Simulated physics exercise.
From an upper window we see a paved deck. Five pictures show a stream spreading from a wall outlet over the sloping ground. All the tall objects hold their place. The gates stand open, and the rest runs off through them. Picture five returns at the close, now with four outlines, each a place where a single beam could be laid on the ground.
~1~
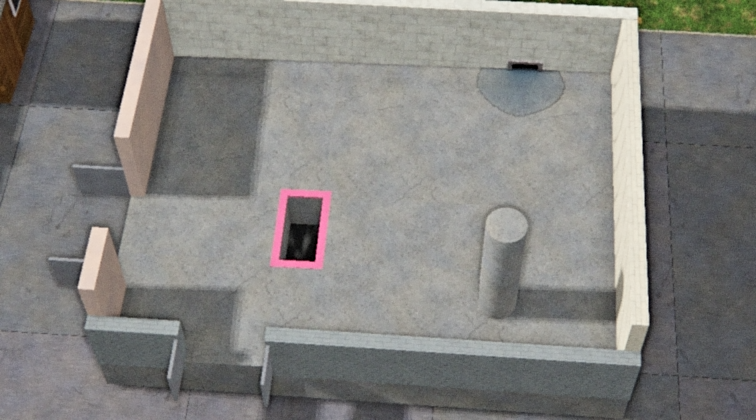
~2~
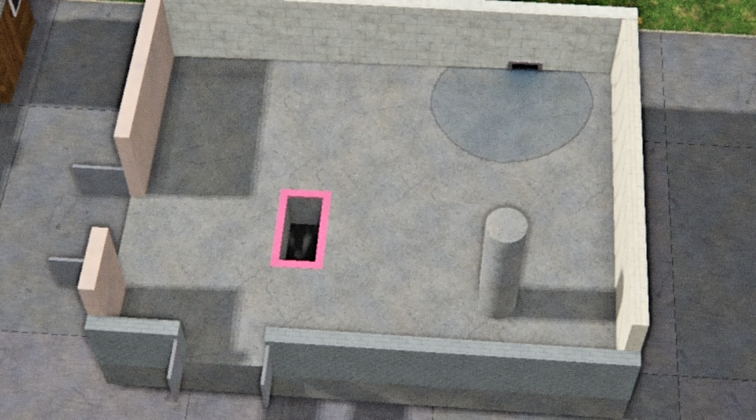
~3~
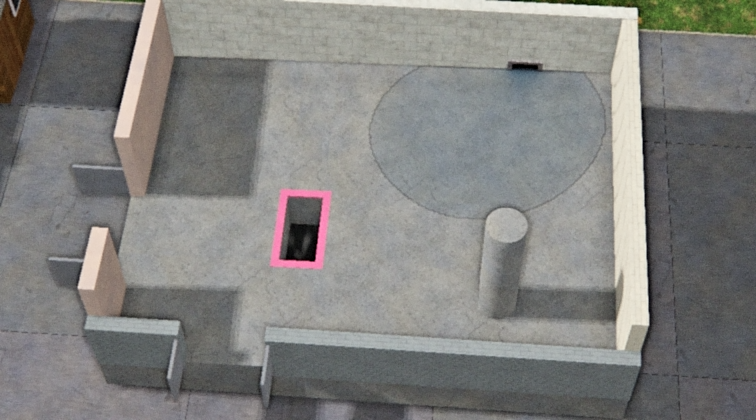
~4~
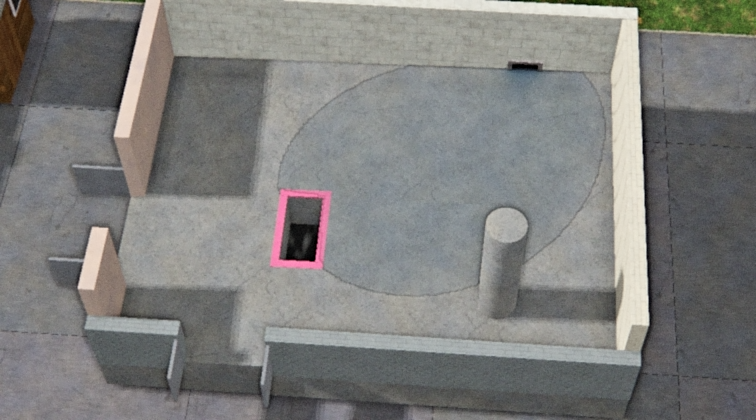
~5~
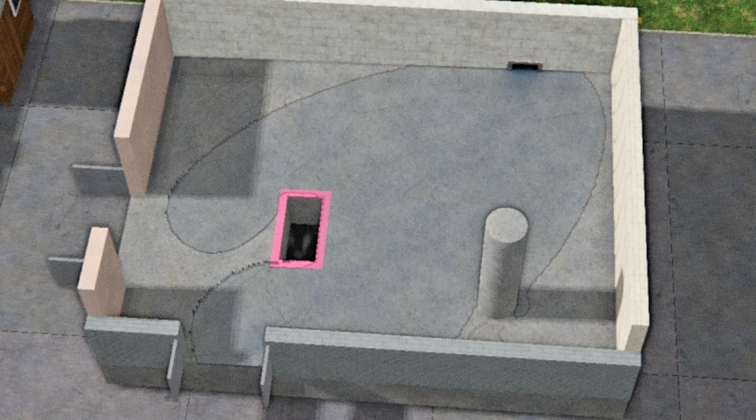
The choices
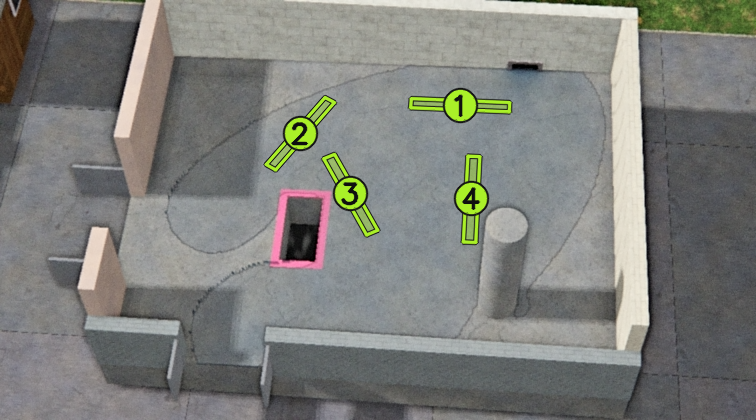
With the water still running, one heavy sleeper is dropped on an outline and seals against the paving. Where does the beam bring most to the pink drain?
It is 2.
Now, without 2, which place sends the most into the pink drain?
Place 4.
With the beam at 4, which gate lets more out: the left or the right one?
More leaves on the left.
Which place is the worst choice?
Place 3.
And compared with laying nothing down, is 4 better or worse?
Place 4 is worse.
On the marked copy, 1 from (410, 103) to (509, 107); 2 from (270, 167) to (329, 100); 3 from (329, 156) to (372, 232); 4 from (469, 242) to (473, 156).
For place 1, about 16 % of the stream runs into the pink drain, about 84 % out by the gates.
For place 2, about 37 % of the stream runs into the pink drain, about 63 % out by the gates.
For place 3, about 2 % of the stream runs into the pink drain, about 98 % out by the gates.
For place 4, about 25 % of the stream runs into the pink drain, about 75 % out by the gates.
